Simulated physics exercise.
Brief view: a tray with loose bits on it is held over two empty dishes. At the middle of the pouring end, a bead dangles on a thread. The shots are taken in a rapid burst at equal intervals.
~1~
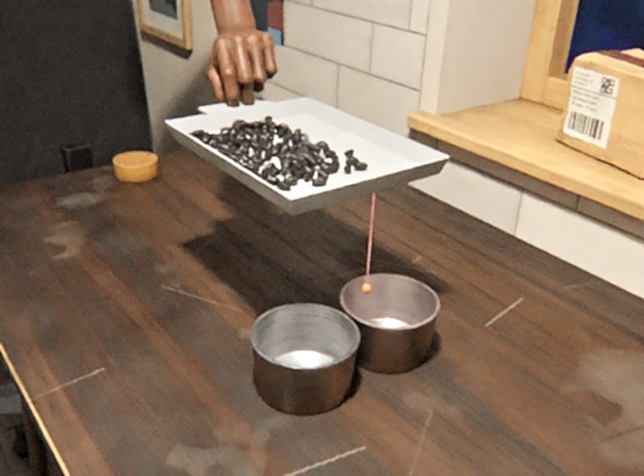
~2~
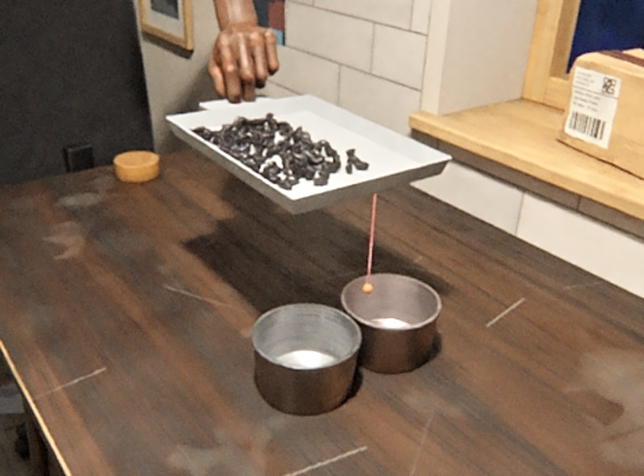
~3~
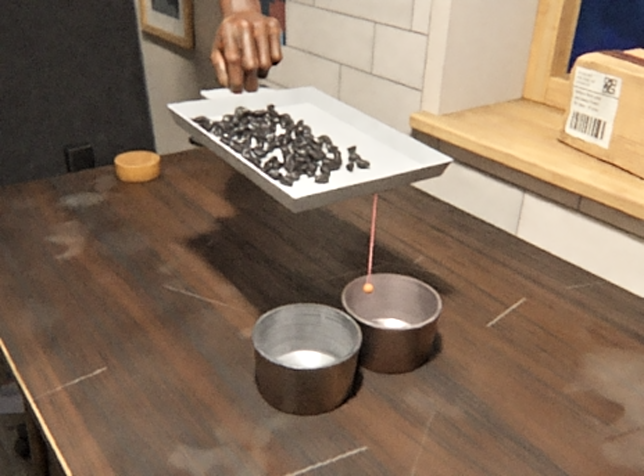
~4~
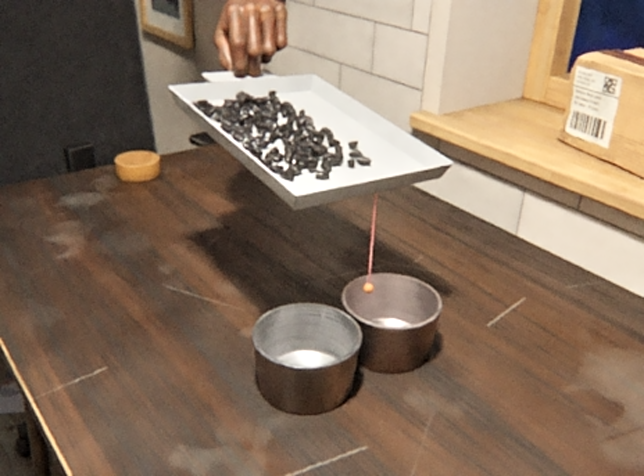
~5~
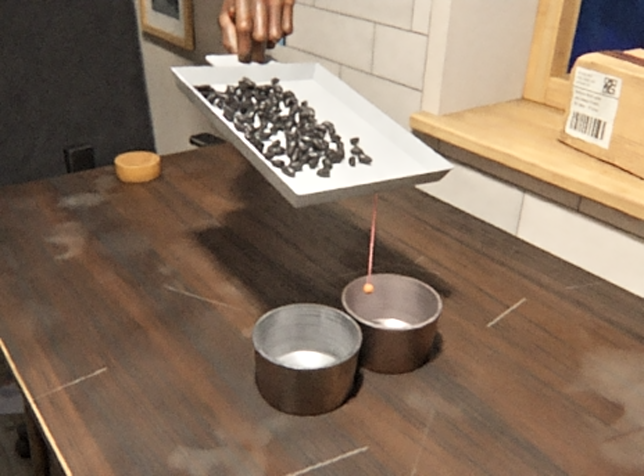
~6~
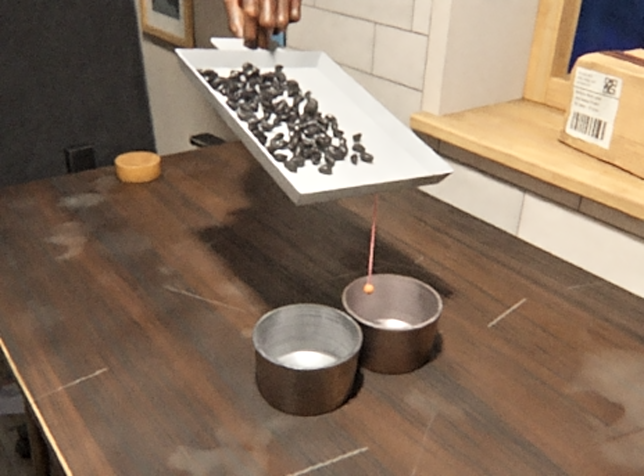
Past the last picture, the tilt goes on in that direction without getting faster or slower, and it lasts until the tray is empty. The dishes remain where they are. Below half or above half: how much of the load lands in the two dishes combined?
Below half.
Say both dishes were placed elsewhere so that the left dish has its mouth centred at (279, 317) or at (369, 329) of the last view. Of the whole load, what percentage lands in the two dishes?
Trial 1 0%, trial 2 90%.
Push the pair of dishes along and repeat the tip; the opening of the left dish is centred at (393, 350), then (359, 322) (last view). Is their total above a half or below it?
For the two tries in order: Not as much as half, exceeding half.
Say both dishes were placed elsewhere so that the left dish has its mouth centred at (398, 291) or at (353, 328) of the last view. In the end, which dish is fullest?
The first try: The left-side dish. The second: The right-side dish.
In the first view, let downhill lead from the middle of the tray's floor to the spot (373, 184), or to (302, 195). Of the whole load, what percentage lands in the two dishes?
First case around 40 per cent, second case 90 per cent.
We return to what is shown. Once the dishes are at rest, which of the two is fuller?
It's the right of the two that is fuller.
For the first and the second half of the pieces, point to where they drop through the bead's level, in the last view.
Points: About (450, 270), then about (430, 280).
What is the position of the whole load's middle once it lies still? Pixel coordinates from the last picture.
Last view, resting centre - approx. (440, 339).
Shortly afterwards, tray tipped steeply; all but a few on the tray; only a few in the air.
Next, tray tipped past a quarter turn; near a third on the tray; a little in the right dish; near a third outside both; near a quarter in the air.
Some moments later, tray tipped past a quarter turn; near a third in the right dish; near two thirds outside both.
In the end, tray tipped past a quarter turn; none at all in the left dish; near a third in the right dish; near two thirds outside both.
